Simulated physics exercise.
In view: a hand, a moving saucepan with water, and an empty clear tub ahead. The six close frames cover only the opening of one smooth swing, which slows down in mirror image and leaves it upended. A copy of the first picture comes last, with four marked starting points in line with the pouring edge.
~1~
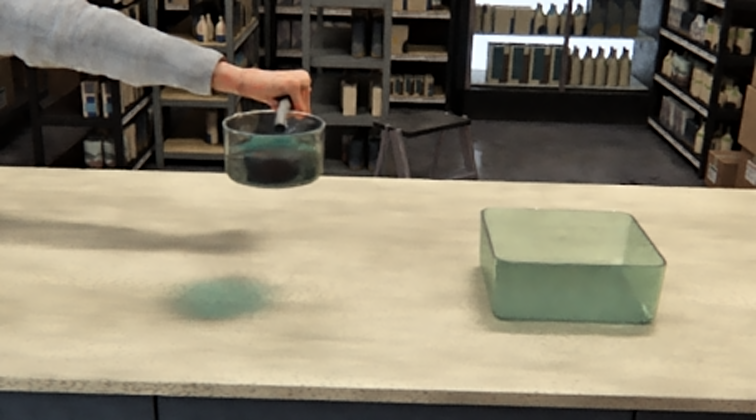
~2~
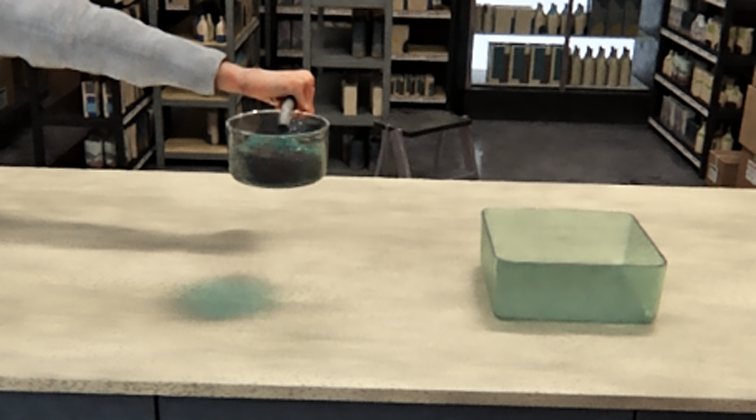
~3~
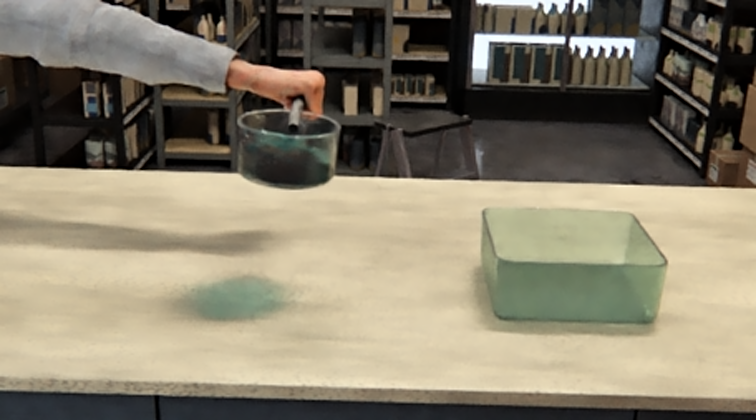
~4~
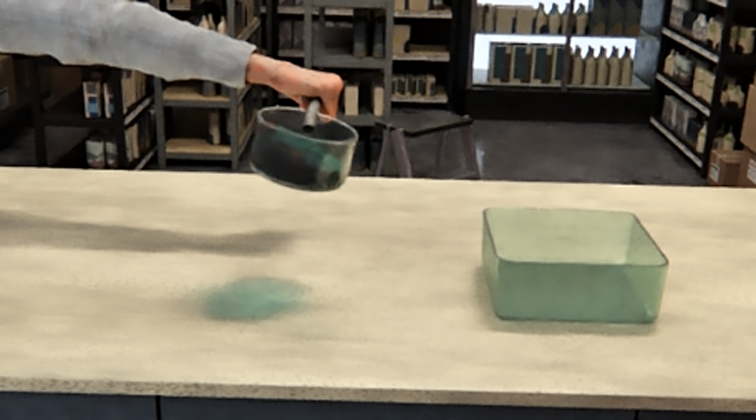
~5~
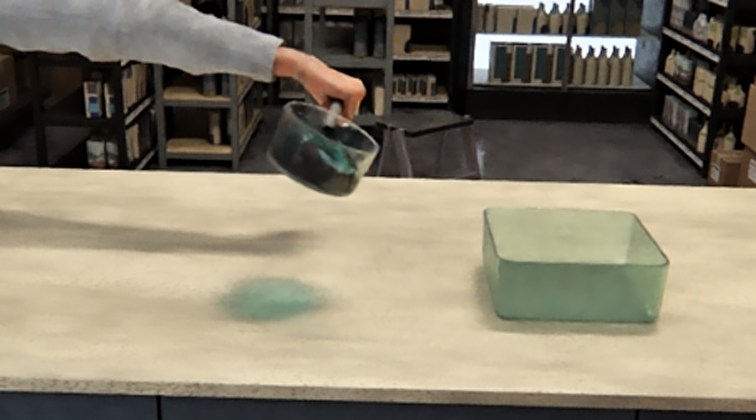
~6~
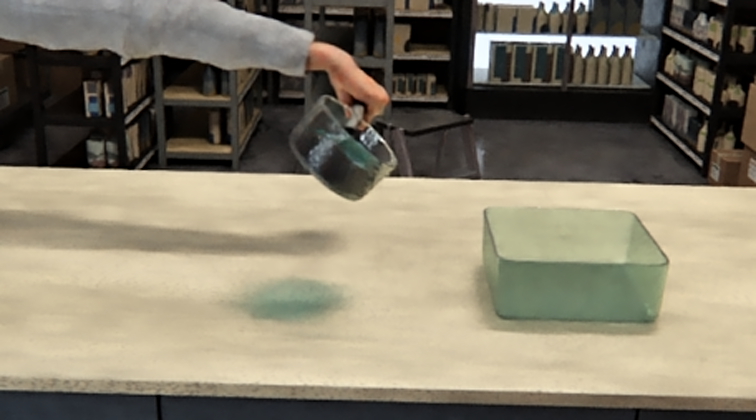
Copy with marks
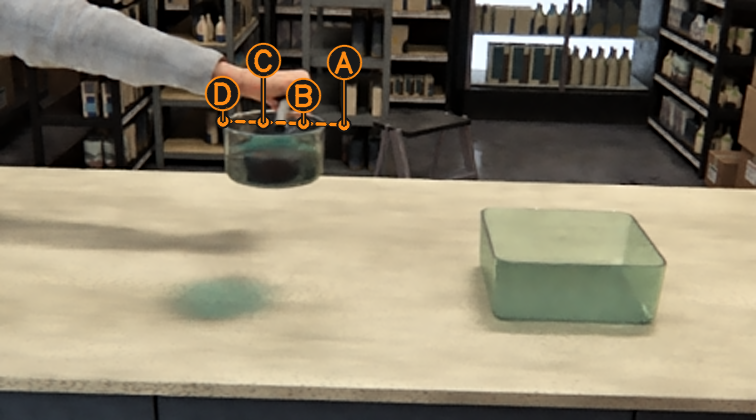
The clip opens with a hand holding a clear, round pan of dark contents level above a pale counter, left of an empty greenish clear tub. The hand moves the pan gradually rightward and tilts it further toward the tub, while a teal patch on the counter shifts right beneath it.
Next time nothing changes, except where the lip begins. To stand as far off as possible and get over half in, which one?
Spot A.
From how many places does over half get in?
One.
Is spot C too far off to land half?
Yes, it does.
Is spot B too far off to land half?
Yes, it does.
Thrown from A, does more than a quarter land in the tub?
Yes, clearly.
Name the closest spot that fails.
B.
On the marked copy, A at (344, 124); B at (303, 123); C at (263, 122); D at (222, 121).
With A, about 67 % lands in the tub, 11 % falls short and 22 % goes beside or beyond.
With B, about 21 % lands in the tub, 74 % falls short and 5 % goes beside or beyond.
With C, about 0 % lands in the tub, 96 % falls short and 4 % goes beside or beyond.
With D, about 0 % lands in the tub, 100 % falls short.
